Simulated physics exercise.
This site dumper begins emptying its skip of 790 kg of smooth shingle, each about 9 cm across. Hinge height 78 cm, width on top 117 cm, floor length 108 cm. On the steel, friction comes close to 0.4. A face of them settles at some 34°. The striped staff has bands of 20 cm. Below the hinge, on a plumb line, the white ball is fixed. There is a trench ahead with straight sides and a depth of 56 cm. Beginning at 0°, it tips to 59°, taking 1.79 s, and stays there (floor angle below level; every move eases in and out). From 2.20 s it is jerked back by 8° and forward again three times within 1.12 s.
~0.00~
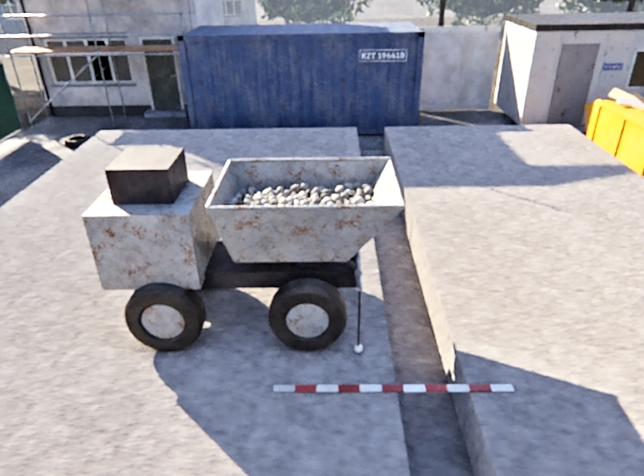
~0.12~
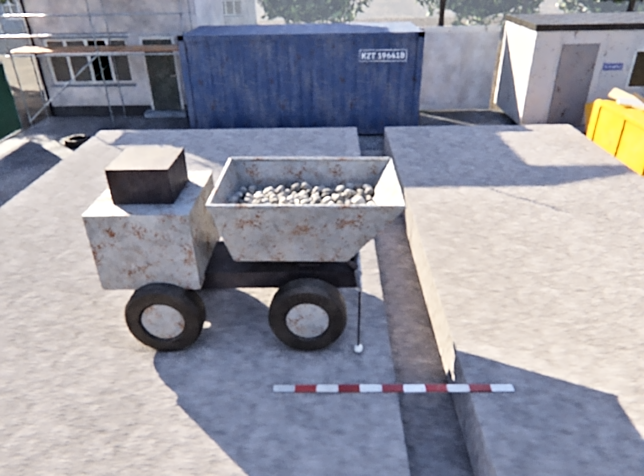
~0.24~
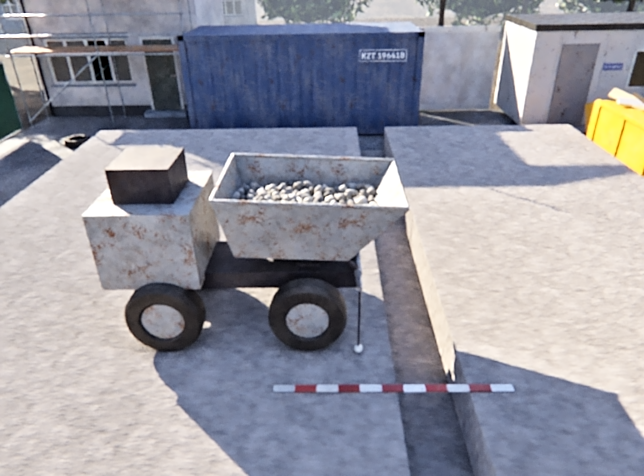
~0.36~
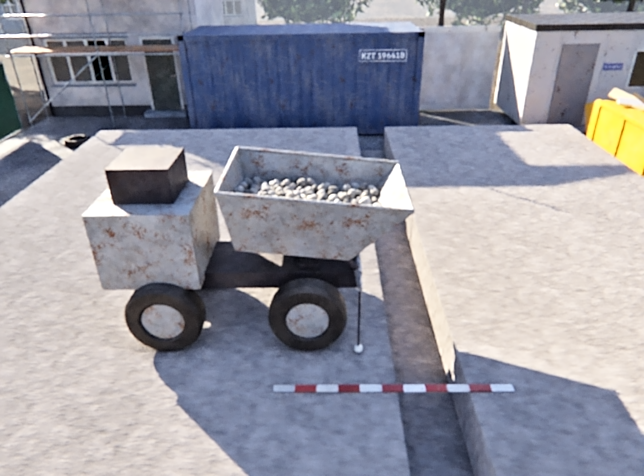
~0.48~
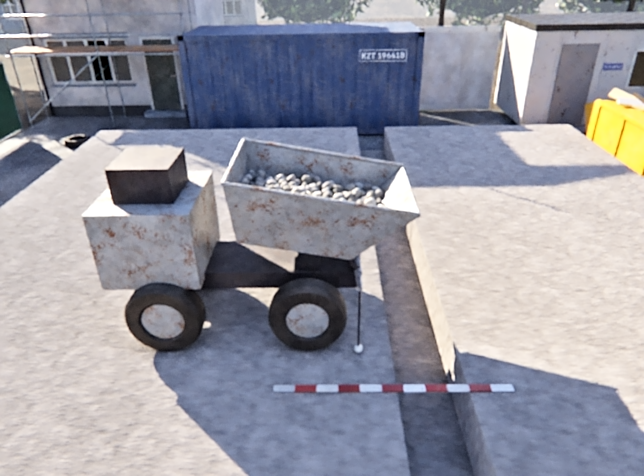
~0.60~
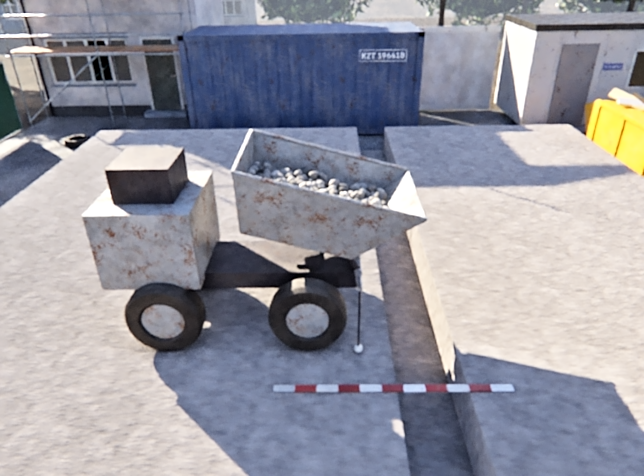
A paved yard of pale concrete slabs lies in sunlight, seen from above and to the side by a still camera. A rusty, pale grey dumper with black tyres stands left of a narrow trench, its skip holding grey stones, with a red-and-white staff in front and a blue container behind. The skip tilts gradually, its left end rising and its right lip dipping slightly, while the stones shift a little.
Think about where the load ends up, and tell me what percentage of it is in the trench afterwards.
Roughly 25 per cent of the load.
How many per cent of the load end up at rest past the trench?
Around 70 per cent of the load ends up there.
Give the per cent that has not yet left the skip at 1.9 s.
Around 90 percent of the load.
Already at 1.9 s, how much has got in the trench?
Some 0 per cent.
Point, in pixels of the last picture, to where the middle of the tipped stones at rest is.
In the last view, about (477, 309).
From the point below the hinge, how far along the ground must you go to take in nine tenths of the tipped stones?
Around 200 centimetres.
After 1.3 s the floor is at 50°; 100 % in the skip; the foremost stones are at (430, 238).
After 1.9 s the floor is at 59°; 90 % in the skip, 1 % in the trench, 9 % past the trench; the foremost stones are at (481, 294).
After 3.8 s the floor is at 59°; 30 % in the skip, 5 % in the trench, 65 % past the trench; the foremost stones are at (627, 272).
After 6.7 s the floor is at 59°; 8 % in the skip, 23 % in the trench, 69 % past the trench; the foremost stones are at (627, 272).
